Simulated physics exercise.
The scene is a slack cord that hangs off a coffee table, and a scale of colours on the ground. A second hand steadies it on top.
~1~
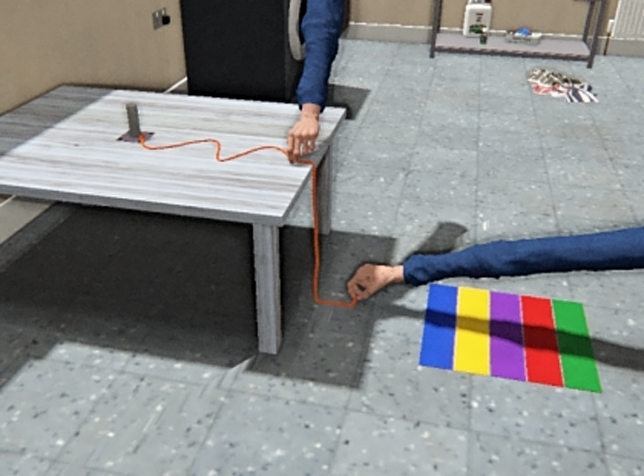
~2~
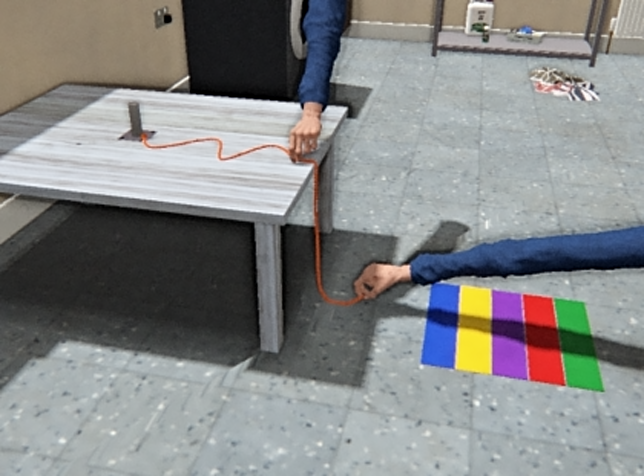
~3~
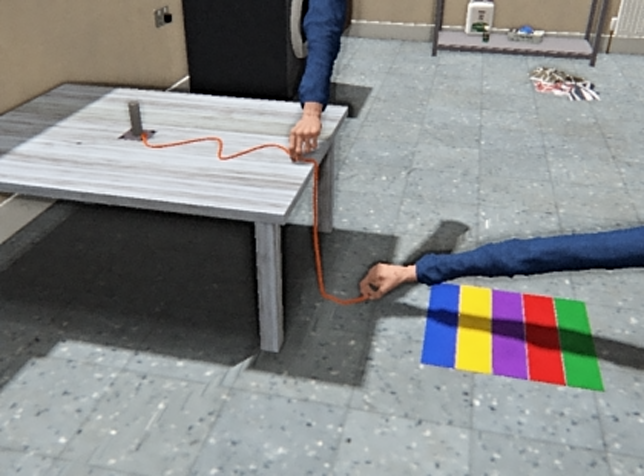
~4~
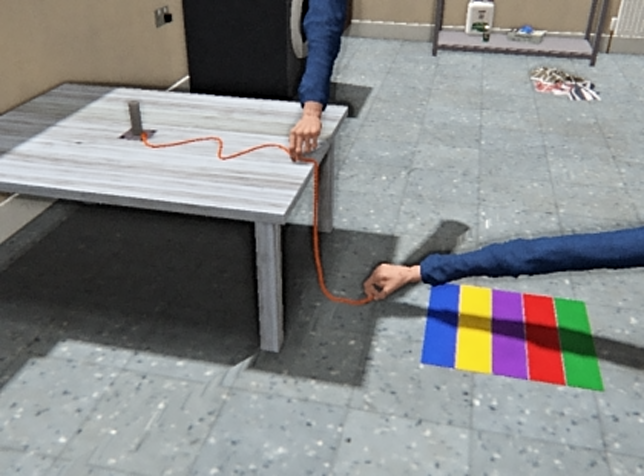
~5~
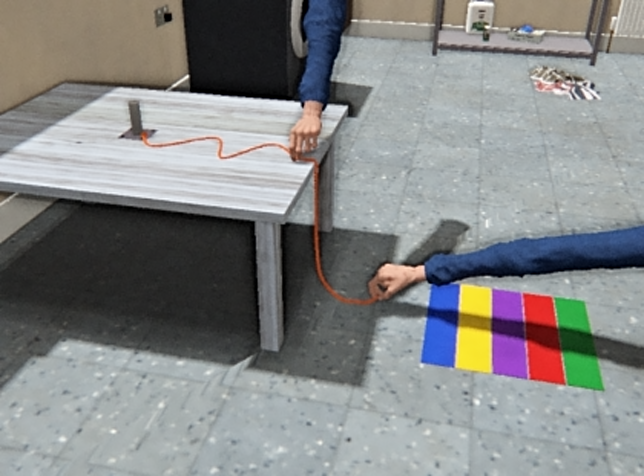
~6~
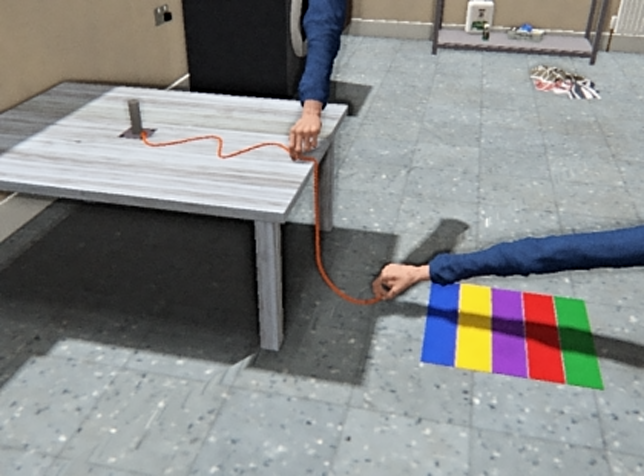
A hand holding the orange cord's low end moves slightly right beside the table.
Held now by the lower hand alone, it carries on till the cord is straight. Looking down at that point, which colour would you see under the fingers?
You would see green.
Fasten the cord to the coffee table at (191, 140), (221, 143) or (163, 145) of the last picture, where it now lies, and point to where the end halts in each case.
First try near (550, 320), second near (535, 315), third near (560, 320).
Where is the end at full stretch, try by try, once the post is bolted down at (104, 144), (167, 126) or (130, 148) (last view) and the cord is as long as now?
Results per try: (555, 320); (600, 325); (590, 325).
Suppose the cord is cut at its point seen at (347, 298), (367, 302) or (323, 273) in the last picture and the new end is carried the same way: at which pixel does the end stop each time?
Case by case: Close to (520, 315), (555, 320) and (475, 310).
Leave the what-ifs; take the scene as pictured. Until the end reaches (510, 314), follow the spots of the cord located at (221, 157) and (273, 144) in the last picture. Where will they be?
Around (289, 150) and around (325, 184).
Soon after, end near (509, 314); over purple.
After that, end near (551, 320); over red.
At the stop, end near (577, 323); over green. The green one.
